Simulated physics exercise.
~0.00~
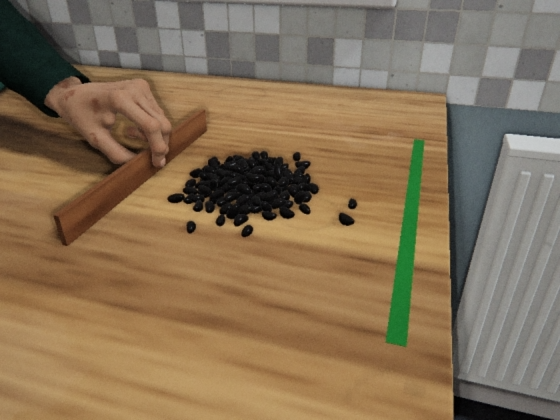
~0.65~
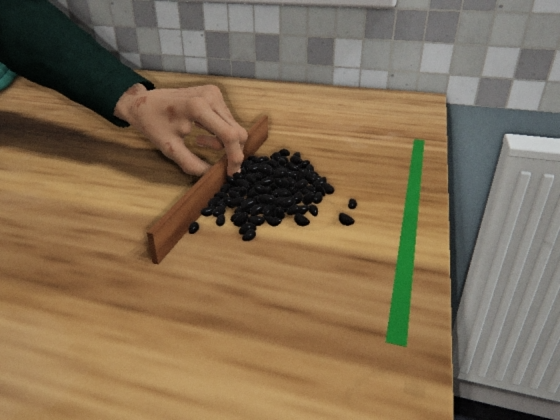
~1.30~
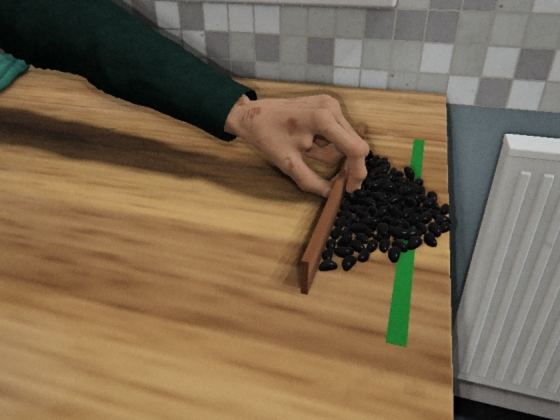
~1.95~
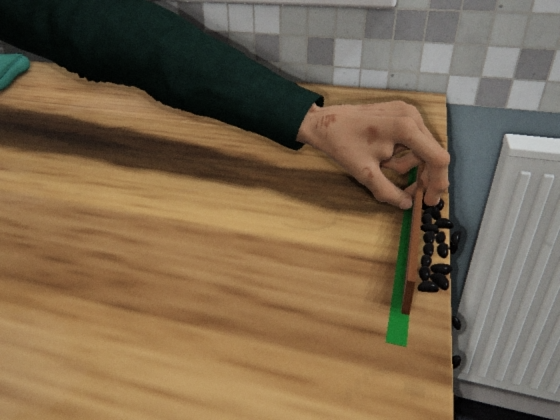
On a wooden table against a tiled wall, a hand in a dark green sleeve holds a strip of wood upright beside a loose spread of small black beans. A line of green tape runs across the tabletop near the right end. The hand pushes the strip rightward into the beans, gathering them into a tighter heap. It keeps sliding them right until the heap covers part of the tape and reaches the table's edge. The strip stops at the tape, with most of the beans gone over the edge and a narrow band left beside it.
